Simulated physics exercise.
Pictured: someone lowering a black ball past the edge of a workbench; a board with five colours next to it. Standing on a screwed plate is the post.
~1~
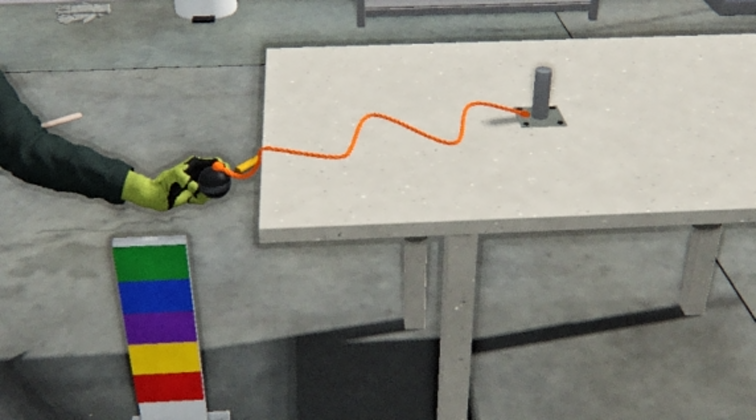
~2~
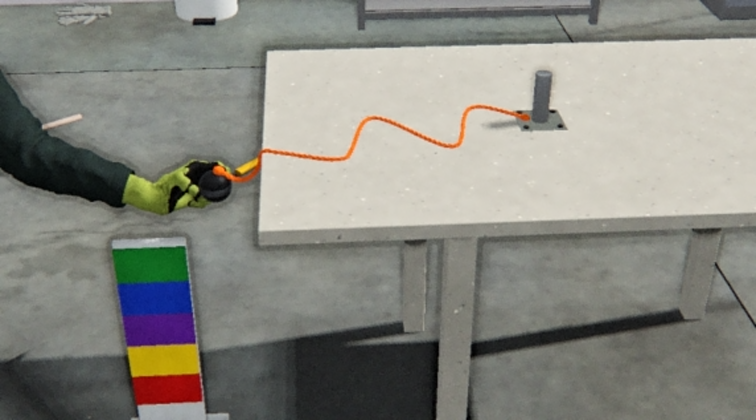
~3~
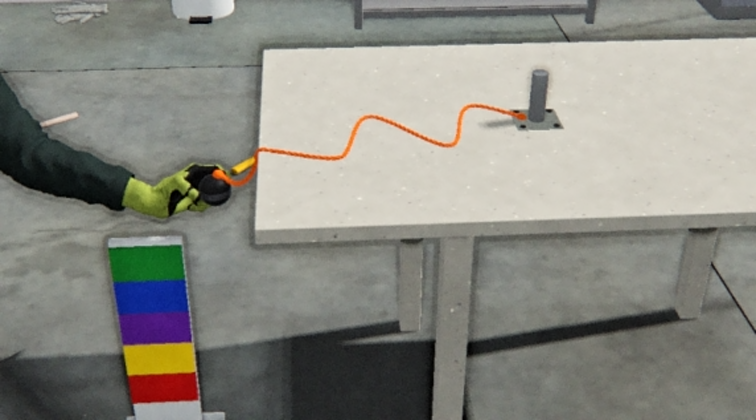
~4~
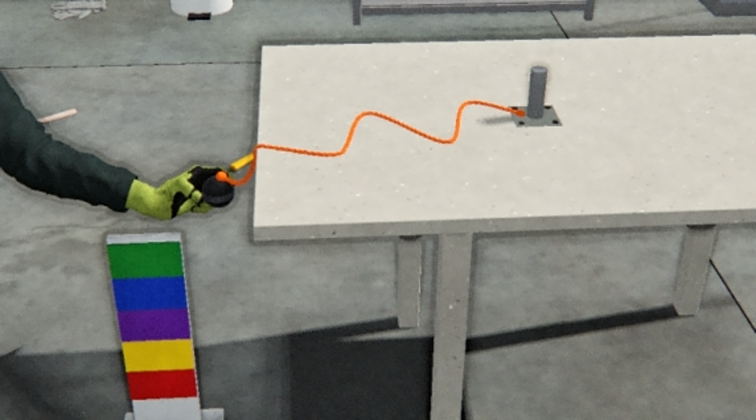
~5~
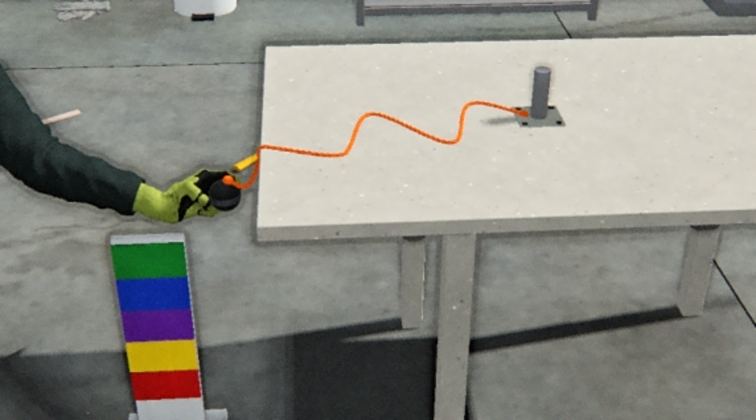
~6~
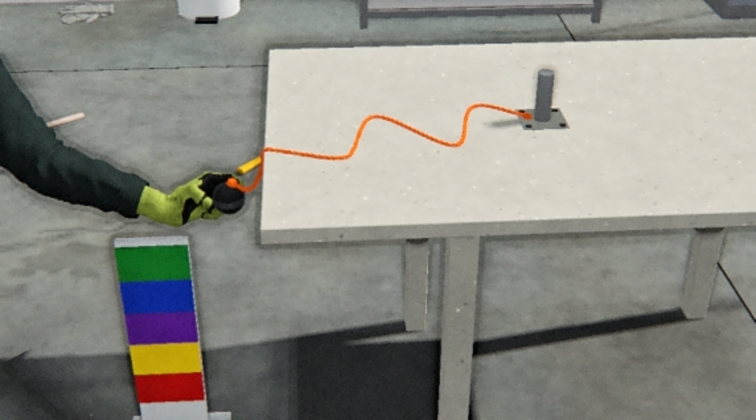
Gloved hand holding a black ball tied to a slack orange cord beside a pale table, barely moving above a colour-banded board.
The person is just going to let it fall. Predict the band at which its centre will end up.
I predict the yellow band.
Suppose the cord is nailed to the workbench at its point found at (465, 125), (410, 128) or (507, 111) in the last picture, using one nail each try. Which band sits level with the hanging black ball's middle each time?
Results, in sequence: Purple / blue / yellow.
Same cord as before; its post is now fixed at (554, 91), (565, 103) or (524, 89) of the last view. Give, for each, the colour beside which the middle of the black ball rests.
Result 1: Purple. Result 2: Purple. Result 3: Yellow.
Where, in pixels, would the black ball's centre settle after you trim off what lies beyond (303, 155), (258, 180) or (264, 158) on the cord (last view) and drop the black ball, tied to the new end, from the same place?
About (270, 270), (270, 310) and (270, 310).
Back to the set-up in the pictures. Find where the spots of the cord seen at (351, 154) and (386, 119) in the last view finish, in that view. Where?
First: (268, 213). Second: (287, 140).
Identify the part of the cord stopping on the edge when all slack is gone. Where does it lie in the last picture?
Location: About (366, 121).
A little later, ball near (243, 334); level with purple.
Next, ball near (297, 337); level with yellow.
Later still, ball near (269, 348); level with yellow.
When it is over, ball near (279, 349); level with yellow. Its middle rests at the yellow band.
